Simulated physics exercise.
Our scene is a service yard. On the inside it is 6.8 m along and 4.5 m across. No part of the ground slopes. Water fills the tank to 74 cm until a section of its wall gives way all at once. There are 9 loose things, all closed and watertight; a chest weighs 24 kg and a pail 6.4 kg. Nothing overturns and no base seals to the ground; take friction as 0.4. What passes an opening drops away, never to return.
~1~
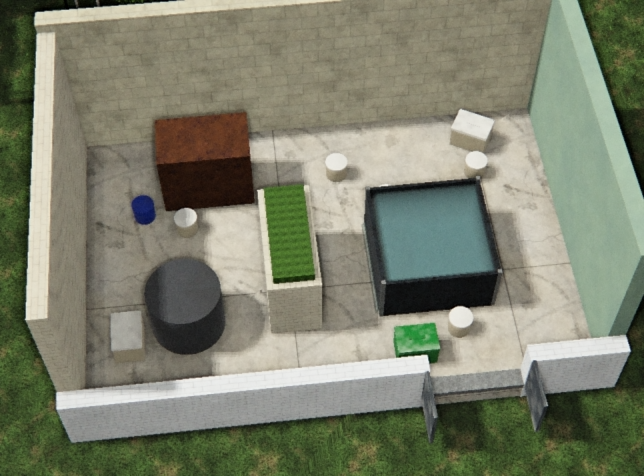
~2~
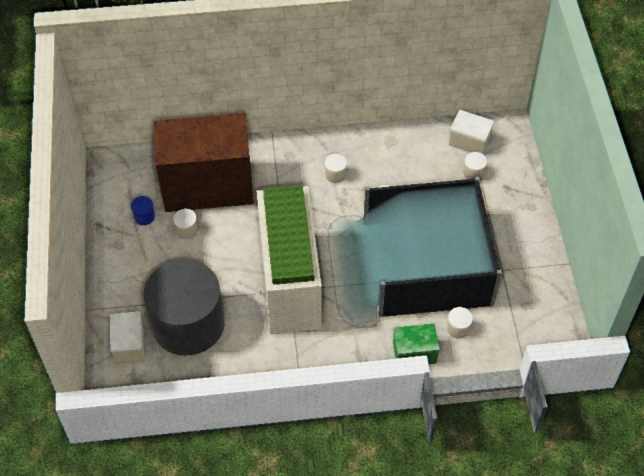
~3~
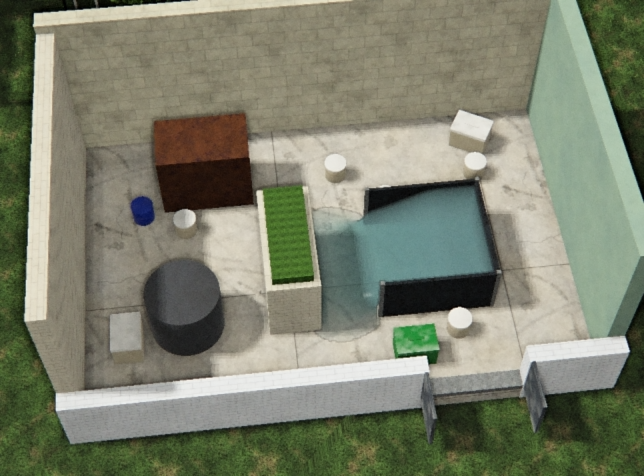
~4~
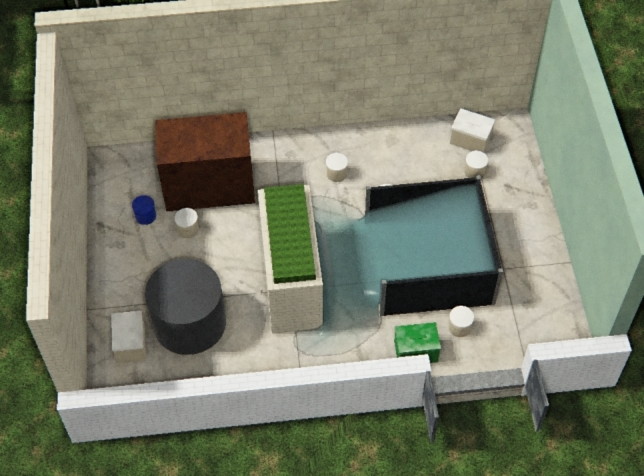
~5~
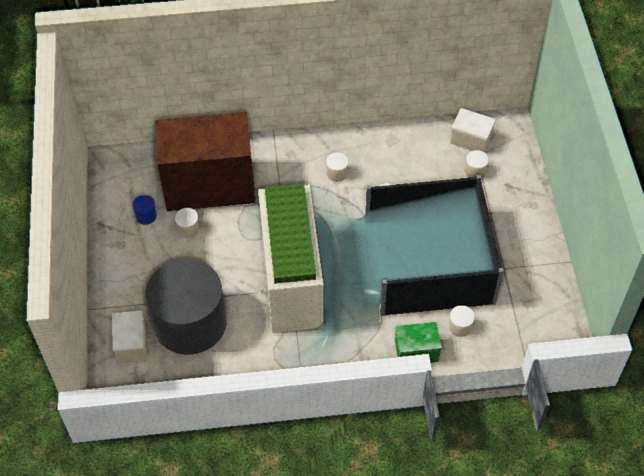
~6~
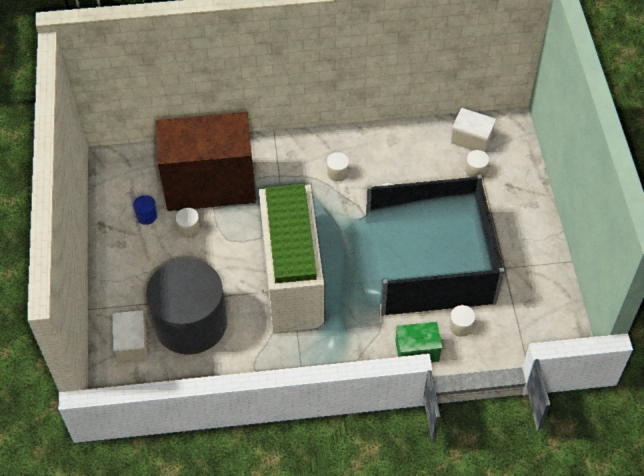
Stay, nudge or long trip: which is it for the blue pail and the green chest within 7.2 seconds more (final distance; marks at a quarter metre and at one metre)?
As for distance, the blue pail is shoved slightly and the green chest is shoved slightly.
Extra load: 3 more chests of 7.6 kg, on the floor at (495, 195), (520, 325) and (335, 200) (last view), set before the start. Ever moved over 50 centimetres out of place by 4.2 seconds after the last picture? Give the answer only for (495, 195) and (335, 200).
Well, the first is lower and the second higher.
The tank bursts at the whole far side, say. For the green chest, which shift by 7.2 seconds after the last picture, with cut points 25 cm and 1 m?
The green chest simply stays where it is.
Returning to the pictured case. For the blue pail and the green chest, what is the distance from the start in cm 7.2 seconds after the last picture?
Roughly 40 cm and 50 cm.
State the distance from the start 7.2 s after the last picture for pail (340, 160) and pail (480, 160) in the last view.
Lab note - net shifts in turn: 150 cm; 0 cm.
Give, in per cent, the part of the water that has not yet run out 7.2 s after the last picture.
Around 94 per cent of the water is still in there.
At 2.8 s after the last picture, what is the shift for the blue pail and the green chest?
I'd guess about 0 cm and 50 cm by that point.
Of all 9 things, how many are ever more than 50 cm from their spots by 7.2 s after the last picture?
The total is 1.
Then, 0.9 s after the last picture the blue pail is near (144, 204), 0.0 m from its start, aground; the green chest is near (421, 334), 0.0 m from its start, aground; 0 of 9 are out; 0 afloat.
Then, 2.8 s after the last picture the blue pail is near (144, 204), 0.0 m from its start, aground; the green chest is near (438, 312), 0.5 m from its start, aground; 0 of 9 are out; 0 afloat.
Then, 4.8 s after the last picture the blue pail is near (152, 199), 0.1 m from its start, aground; the green chest is near (438, 312), 0.5 m from its start, aground; 0 of 9 are out; 0 afloat.
Then, 7.2 s after the last picture the blue pail is near (145, 181), 0.4 m from its start, aground; the green chest is near (438, 312), 0.5 m from its start, aground; 0 of 9 are out; 0 afloat.
